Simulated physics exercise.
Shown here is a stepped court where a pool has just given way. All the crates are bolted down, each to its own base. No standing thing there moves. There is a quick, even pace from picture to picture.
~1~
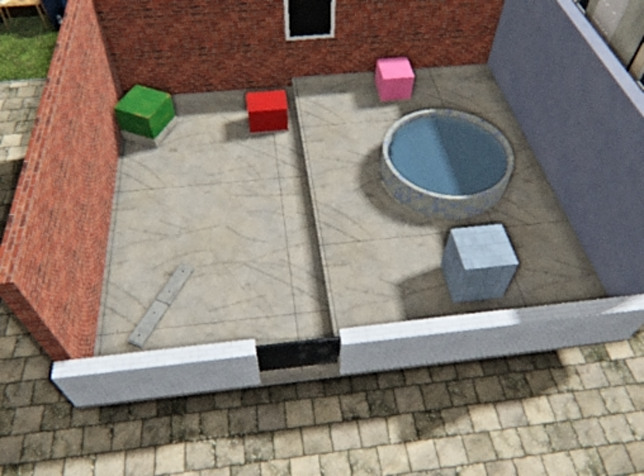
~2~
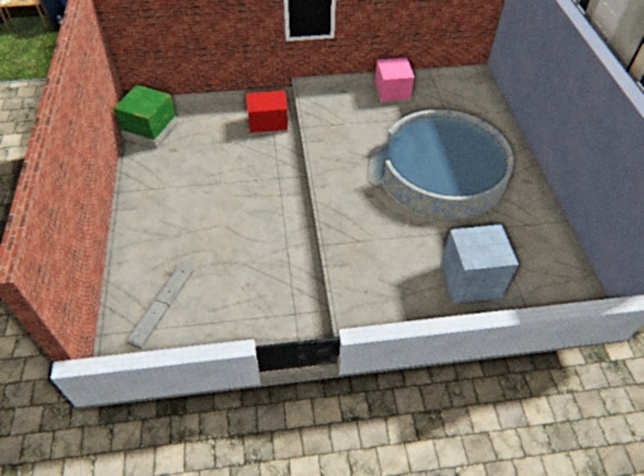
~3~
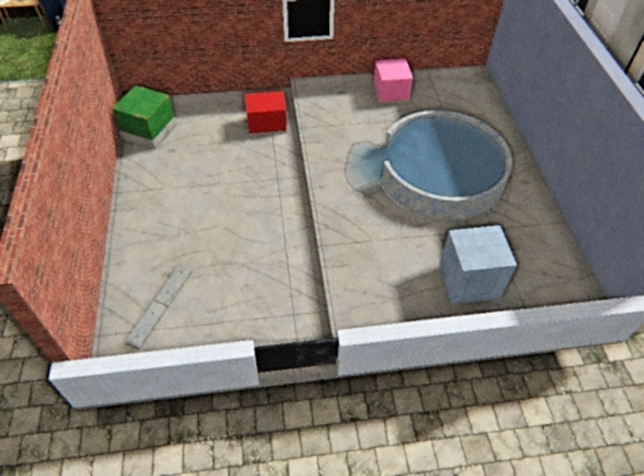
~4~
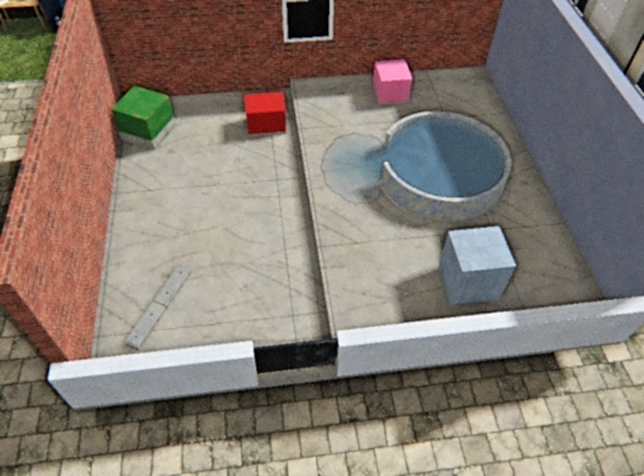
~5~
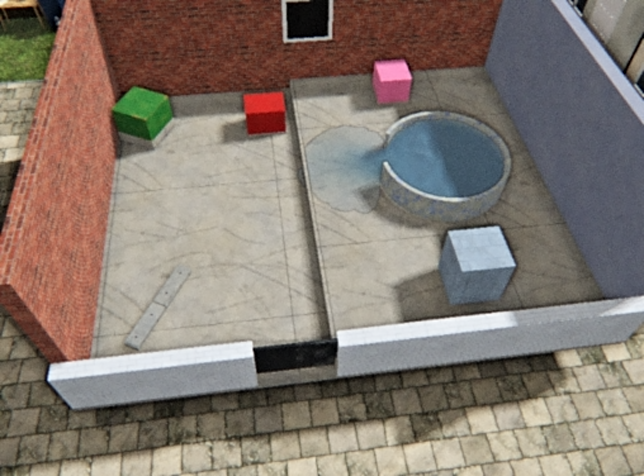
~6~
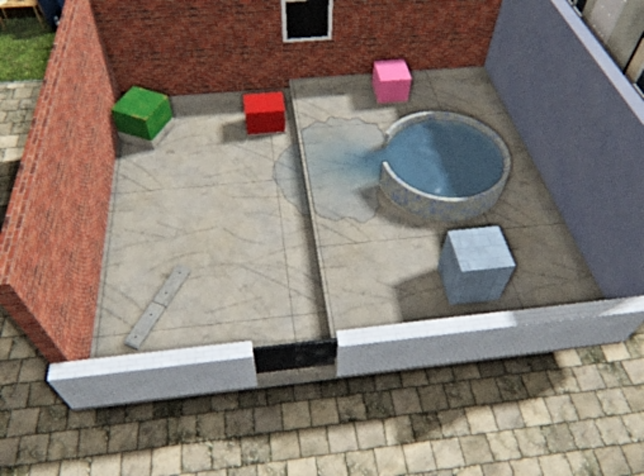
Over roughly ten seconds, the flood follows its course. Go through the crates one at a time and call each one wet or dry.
The green crate is dry. The red crate is wet. The pink crate is dry.
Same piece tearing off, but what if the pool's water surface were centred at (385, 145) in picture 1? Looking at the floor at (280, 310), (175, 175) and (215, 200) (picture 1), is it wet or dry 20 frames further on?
Results in order - left untouched, swamped, swamped.
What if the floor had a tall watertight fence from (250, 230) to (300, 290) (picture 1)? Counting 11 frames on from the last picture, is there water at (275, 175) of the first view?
At that place: Awash.
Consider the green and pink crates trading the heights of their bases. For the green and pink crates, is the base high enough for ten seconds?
In short: Green is reached; pink is not reached.
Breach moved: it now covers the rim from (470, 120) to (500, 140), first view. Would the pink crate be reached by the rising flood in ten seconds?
Result: Pink is swamped.
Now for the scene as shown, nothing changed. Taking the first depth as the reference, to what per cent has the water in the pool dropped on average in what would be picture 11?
78 percent or thereabouts.
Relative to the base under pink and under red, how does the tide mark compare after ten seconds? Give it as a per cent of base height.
30 and 230 per cent, in that order.
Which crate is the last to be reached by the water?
My pick is the crate marked pink.
A moment on, water covers 20 % of the floor; the green crate not reached, the red crate water round its plinth, the pink crate not reached.
Next, water covers 30 % of the floor; the green crate water round its plinth, the red crate water round its plinth, the pink crate not reached.
Then, water covers 45 % of the floor; the green crate water round its plinth, the red crate water round its plinth, the pink crate not reached.
Later, water covers 50 % of the floor; the green crate water round its plinth, the red crate water round its plinth, the pink crate water round its plinth.
In the end, water covers 55 % of the floor; the green crate stayed above the water, the red crate was topped, the pink crate stayed above the water.
